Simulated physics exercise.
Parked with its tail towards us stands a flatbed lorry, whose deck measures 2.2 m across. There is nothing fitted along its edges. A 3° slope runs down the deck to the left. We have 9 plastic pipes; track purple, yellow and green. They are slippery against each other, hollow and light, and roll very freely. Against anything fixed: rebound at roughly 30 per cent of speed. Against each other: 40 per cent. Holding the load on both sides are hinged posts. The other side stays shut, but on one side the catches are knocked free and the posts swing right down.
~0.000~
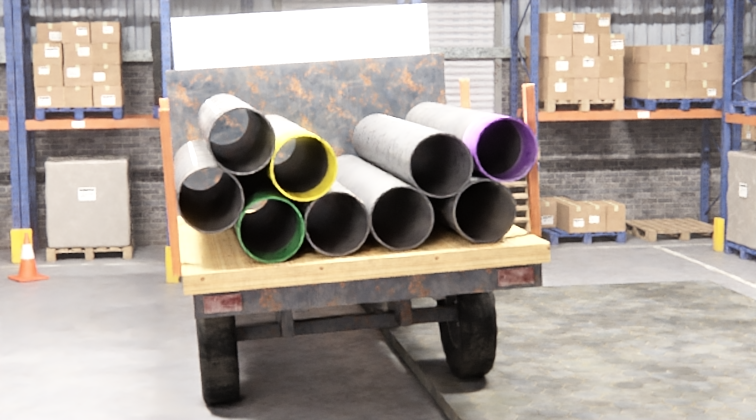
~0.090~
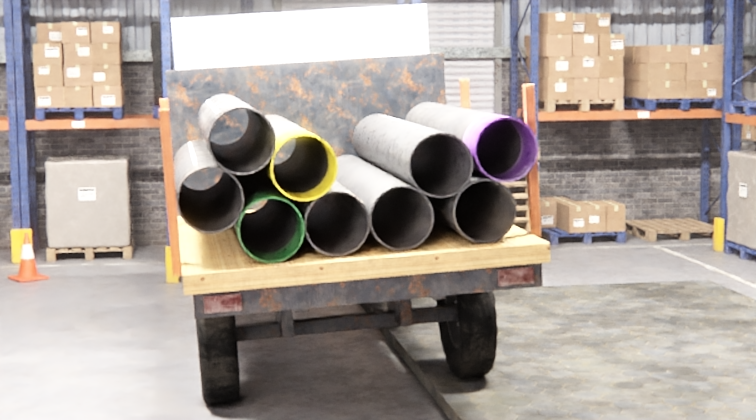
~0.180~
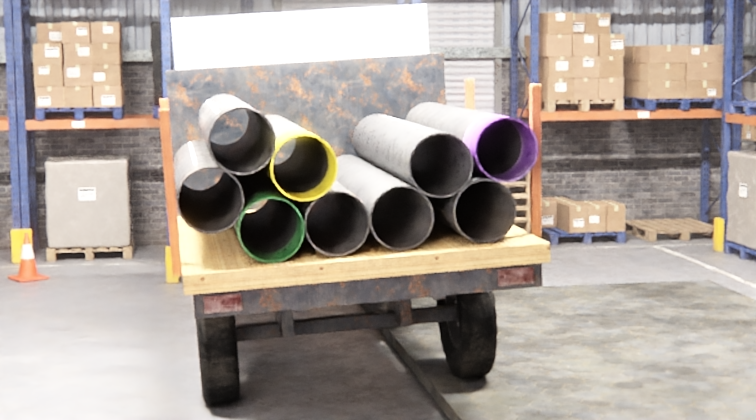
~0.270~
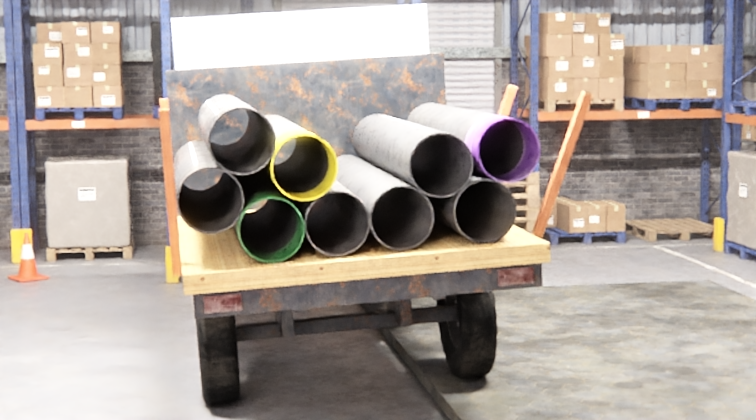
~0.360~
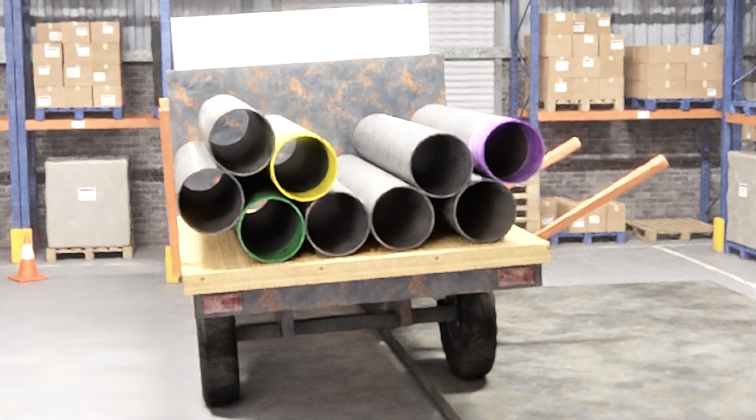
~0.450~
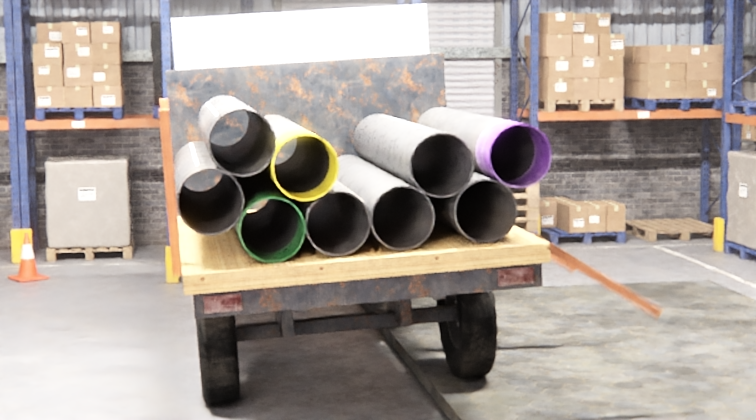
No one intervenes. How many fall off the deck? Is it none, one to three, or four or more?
It is one to three.
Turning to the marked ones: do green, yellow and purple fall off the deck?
Result: Green is restrained; yellow is restrained; purple breaks loose.
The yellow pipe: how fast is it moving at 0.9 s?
About 0.1 m/s.
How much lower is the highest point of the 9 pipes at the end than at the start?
Roughly 15 cm.
By 0.9 s, purple is dropping off the right side; yellow is up on others, 80 cm from the left edge, rolling right; green is on the deck, 60 cm from the left edge, rolling right; 1 of 9 is off.
By 1.3 s, purple is on the ground to the right; as before, yellow, green; 1 of 9 is off.
By 1.8 s, purple is on the ground to the right; as before, yellow, green; 1 of 9 is off.
By 2.3 s, purple is down on the right; as before, yellow, green; 2 of 9 are off.
Finally (5.3 s), purple is on the ground to the right; yellow is up on others, 80 cm from the left edge; green is on the deck, 60 cm from the left edge; 2 of 9 are off.
